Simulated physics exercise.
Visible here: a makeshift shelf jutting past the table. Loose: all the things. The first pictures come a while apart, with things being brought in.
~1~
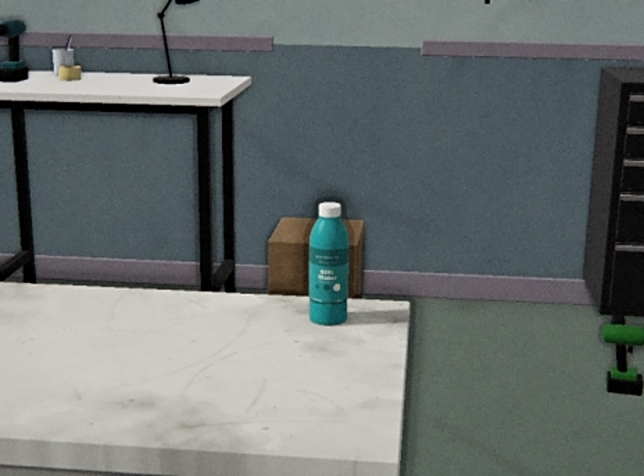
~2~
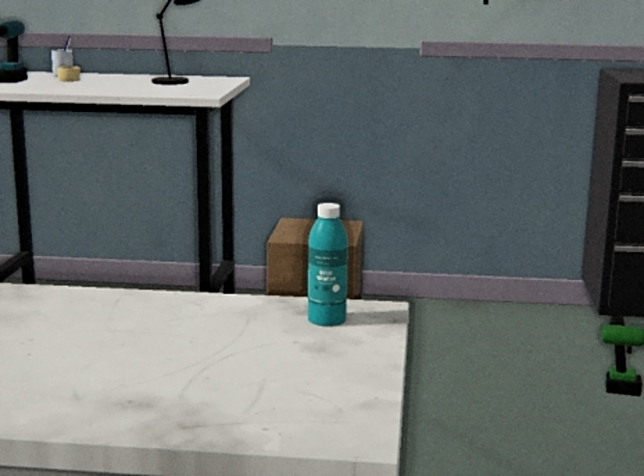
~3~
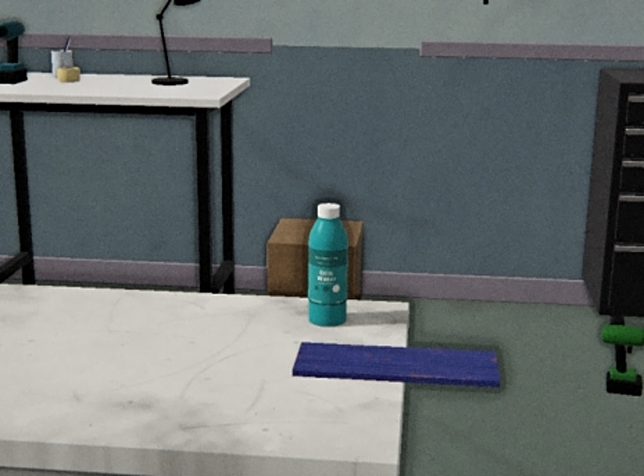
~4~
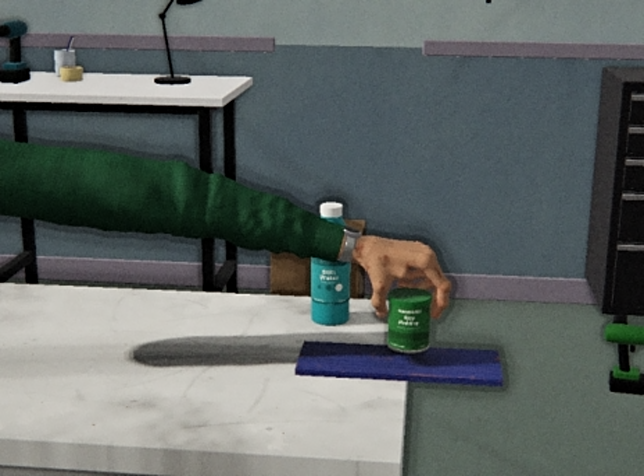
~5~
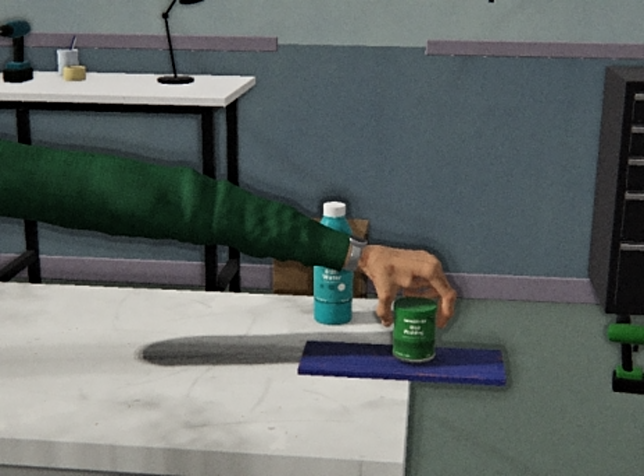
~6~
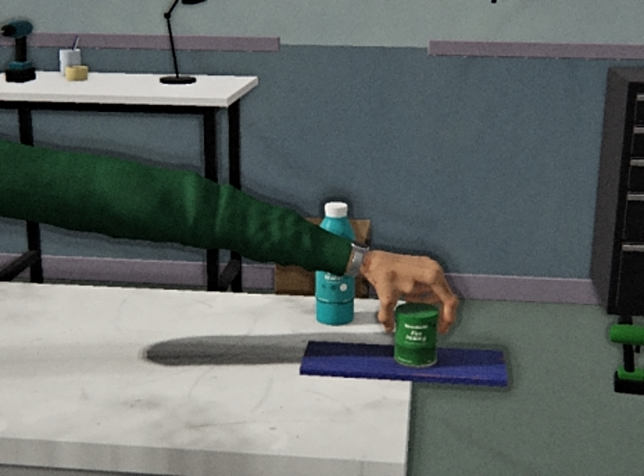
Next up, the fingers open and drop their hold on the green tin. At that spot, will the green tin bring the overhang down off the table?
No - turns out the setup is stable once it's let go.
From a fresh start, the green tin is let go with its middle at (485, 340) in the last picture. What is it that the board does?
Outcome: Falls.
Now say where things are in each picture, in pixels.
In the first picture, the last thing is not in view yet; turquoise bottle (329, 263).
In the second picture, the last thing is not in view yet; turquoise bottle (328, 264).
In the third picture, the last thing is not in view yet; turquoise bottle (328, 264).
In the fourth picture, on its way; green tin (409, 320); turquoise bottle (331, 263).
In the fifth picture, on its way; green tin (415, 329); turquoise bottle (334, 263).
In the sixth picture, in place under the hand; green tin (416, 335); turquoise bottle (336, 263).
Then, 0.40 s later than the last frame, all is still.
Then, 1.10 s later than the last frame, green tin resting near (416, 335).
When it is over, all 3 as before. End places, in pixels of the last picture, green tin near (416, 335). The board holds.
